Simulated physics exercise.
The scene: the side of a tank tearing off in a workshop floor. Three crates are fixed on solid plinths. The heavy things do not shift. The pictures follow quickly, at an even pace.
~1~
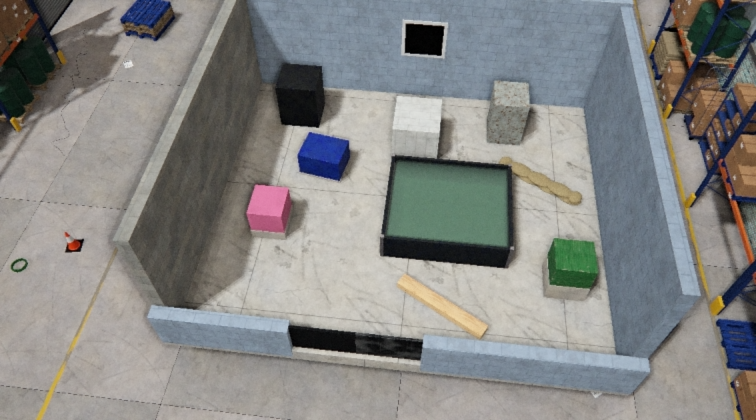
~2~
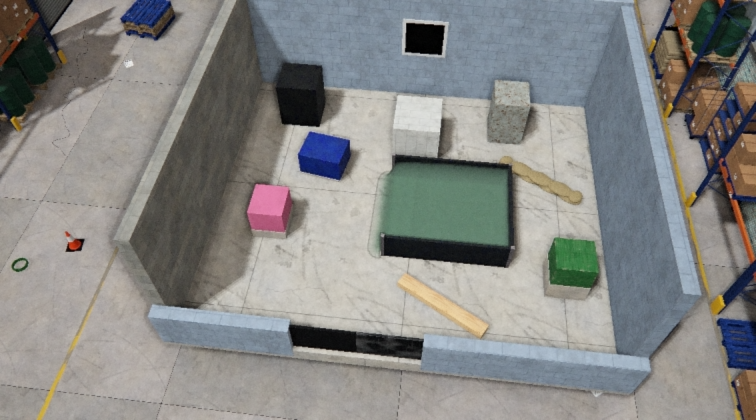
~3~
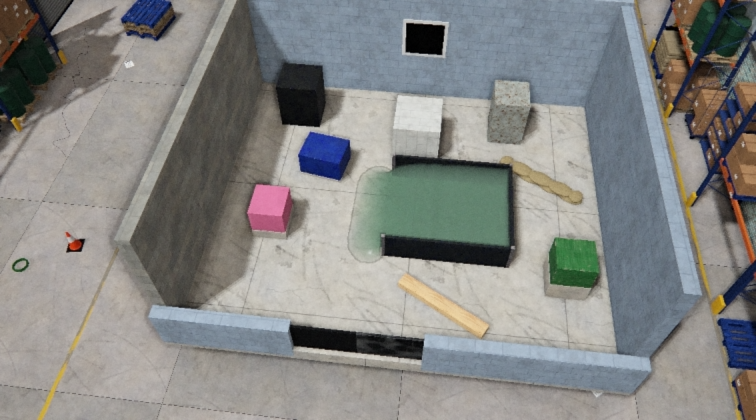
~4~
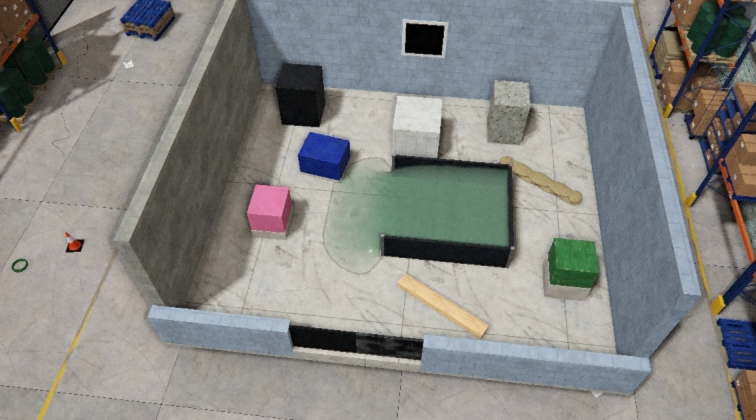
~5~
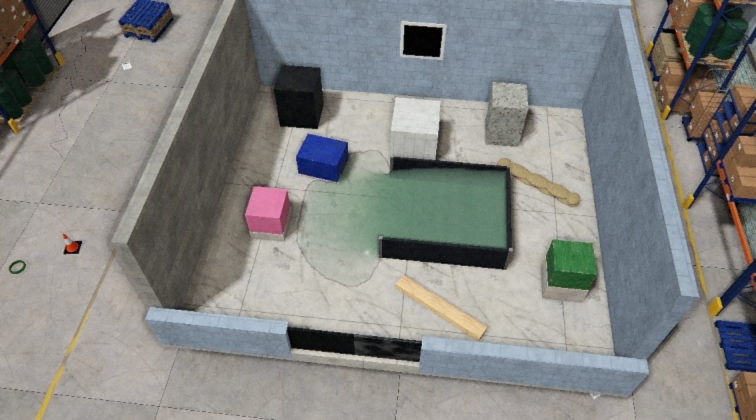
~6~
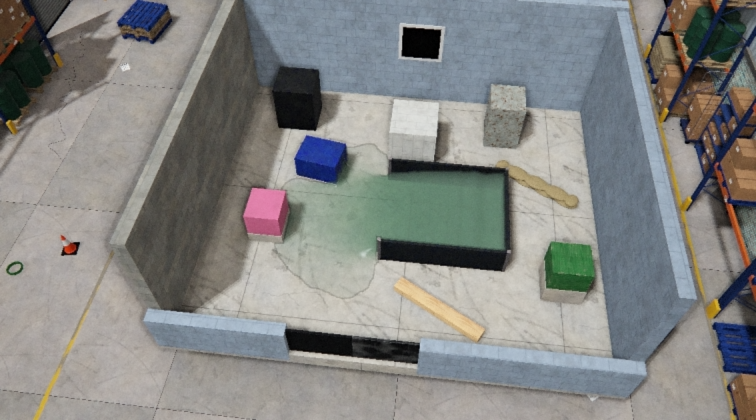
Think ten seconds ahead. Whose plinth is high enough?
The blue crate gets wet; the green crate stays dry; the pink crate gets wet.
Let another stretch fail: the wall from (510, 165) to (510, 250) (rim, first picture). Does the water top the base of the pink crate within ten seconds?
One by one: The pink crate escapes it.
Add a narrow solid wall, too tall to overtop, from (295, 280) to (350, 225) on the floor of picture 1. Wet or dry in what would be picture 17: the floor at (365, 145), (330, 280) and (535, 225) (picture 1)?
As listed: Under water, wet, dry.
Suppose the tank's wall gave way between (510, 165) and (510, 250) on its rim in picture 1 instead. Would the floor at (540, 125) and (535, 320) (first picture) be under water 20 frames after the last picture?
One after the other: Awash, wet.
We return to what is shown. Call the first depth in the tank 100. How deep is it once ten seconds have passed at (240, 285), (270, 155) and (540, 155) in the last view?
In that order: 10, 10 and 2 per cent.
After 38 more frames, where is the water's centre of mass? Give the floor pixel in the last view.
I would point to (328, 211).
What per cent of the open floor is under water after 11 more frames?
Close to 40 %.
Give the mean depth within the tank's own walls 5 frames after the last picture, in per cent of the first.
Some 60 per cent.
A moment on, water covers 25 % of the floor; the blue crate water round its plinth, the green crate not reached, the pink crate water round its plinth.
Next, water covers 40 % of the floor; the blue crate water round its plinth, the green crate not reached, the pink crate water round its plinth.
Then, water covers 45 % of the floor; the blue crate water round its plinth, the green crate not reached, the pink crate water round its plinth.
Later, water covers 65 % of the floor; the blue crate water round its plinth, the green crate not reached, the pink crate water round its plinth.
In the end, water covers 90 % of the floor; the blue crate was topped, the green crate stayed above the water, the pink crate was topped.
